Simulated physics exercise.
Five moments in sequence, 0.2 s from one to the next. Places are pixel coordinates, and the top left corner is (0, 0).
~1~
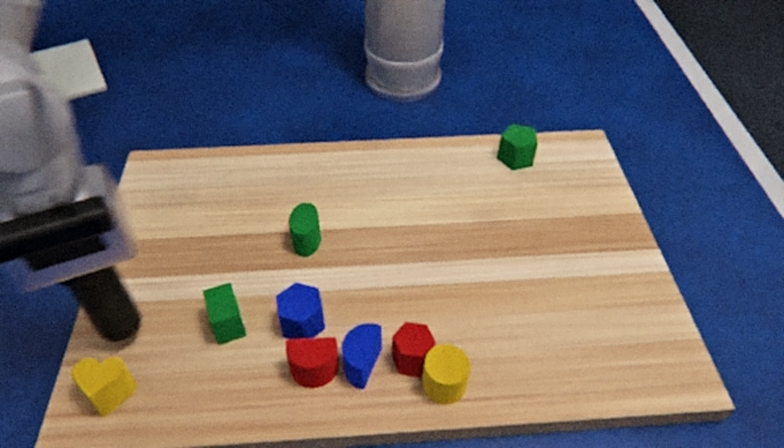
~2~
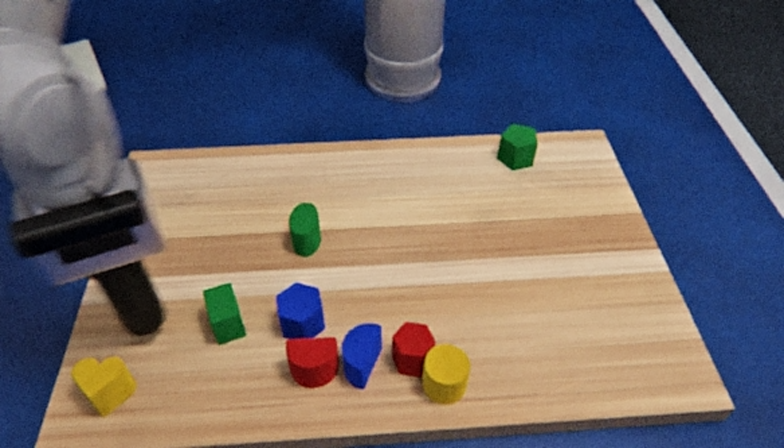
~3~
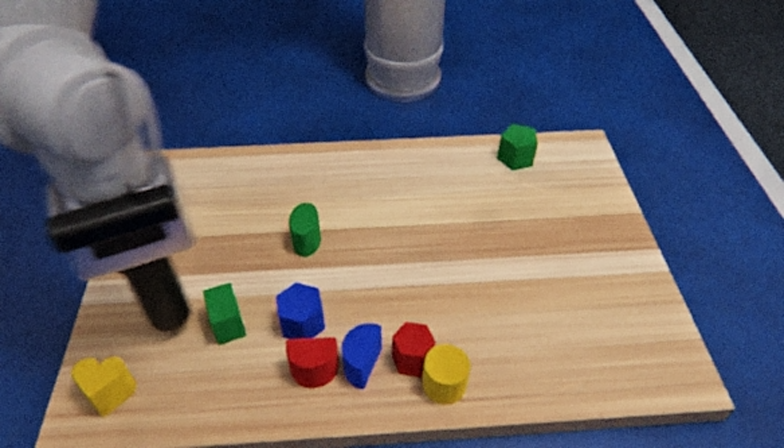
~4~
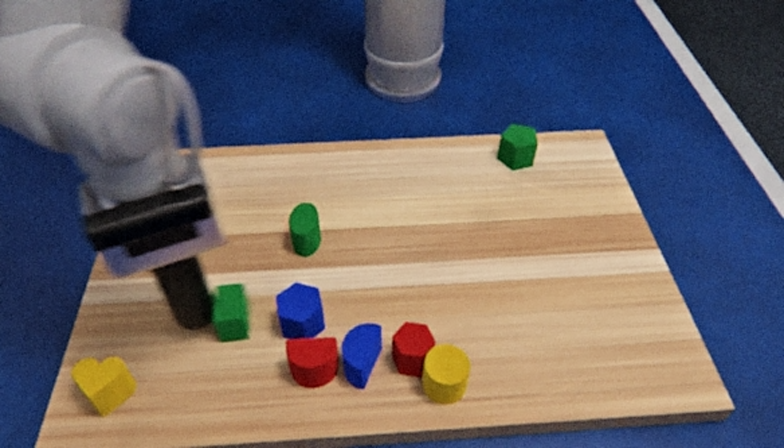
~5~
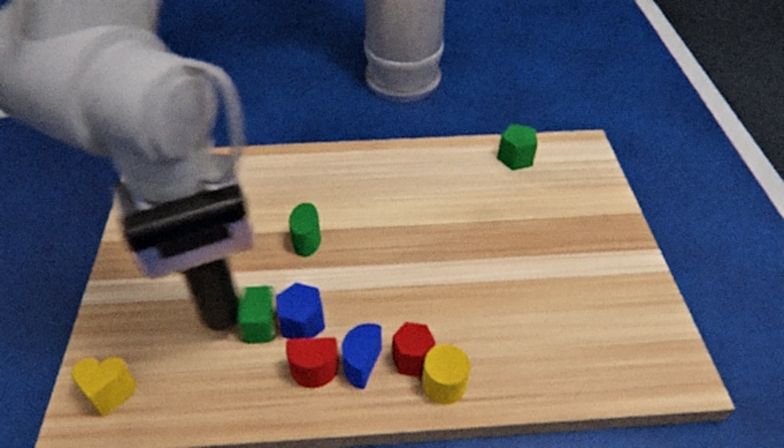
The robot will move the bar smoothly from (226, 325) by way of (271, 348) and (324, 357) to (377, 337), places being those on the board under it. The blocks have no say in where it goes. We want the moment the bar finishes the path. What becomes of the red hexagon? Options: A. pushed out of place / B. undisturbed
I choose A.
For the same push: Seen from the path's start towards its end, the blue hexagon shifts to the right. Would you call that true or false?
The statement is false.
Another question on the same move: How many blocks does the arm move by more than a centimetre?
I expect three or more blocks to move.
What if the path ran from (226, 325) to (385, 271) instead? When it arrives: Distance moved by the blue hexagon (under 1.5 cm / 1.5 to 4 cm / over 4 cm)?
The blue hexagon moves over 4 cm.
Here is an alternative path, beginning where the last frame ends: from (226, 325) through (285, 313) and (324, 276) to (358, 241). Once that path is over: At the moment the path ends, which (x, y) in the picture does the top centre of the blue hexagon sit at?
Around pixel (363, 300).
The first path, step by step. One third of the way, bar at (269, 338); green rectangle at (303, 315), turned 30° anticlockwise; blue hexagon at (336, 299), turned 20° anticlockwise.
Two thirds of the way, bar at (323, 347); green rectangle at (352, 312), turned 60° anticlockwise; blue hexagon at (370, 285), turned 50° anticlockwise; red D-shaped block at (352, 370), turned 35° clockwise; blue D-shaped block at (385, 347), turned 45° anticlockwise.
At the end, bar at (376, 327); green rectangle at (395, 287), turned 80° anticlockwise; blue hexagon at (400, 259), turned 70° anticlockwise; red D-shaped block at (360, 368), turned 60° clockwise; blue D-shaped block at (401, 345), turned 20° anticlockwise; red hexagon at (434, 331), turned 25° clockwise.
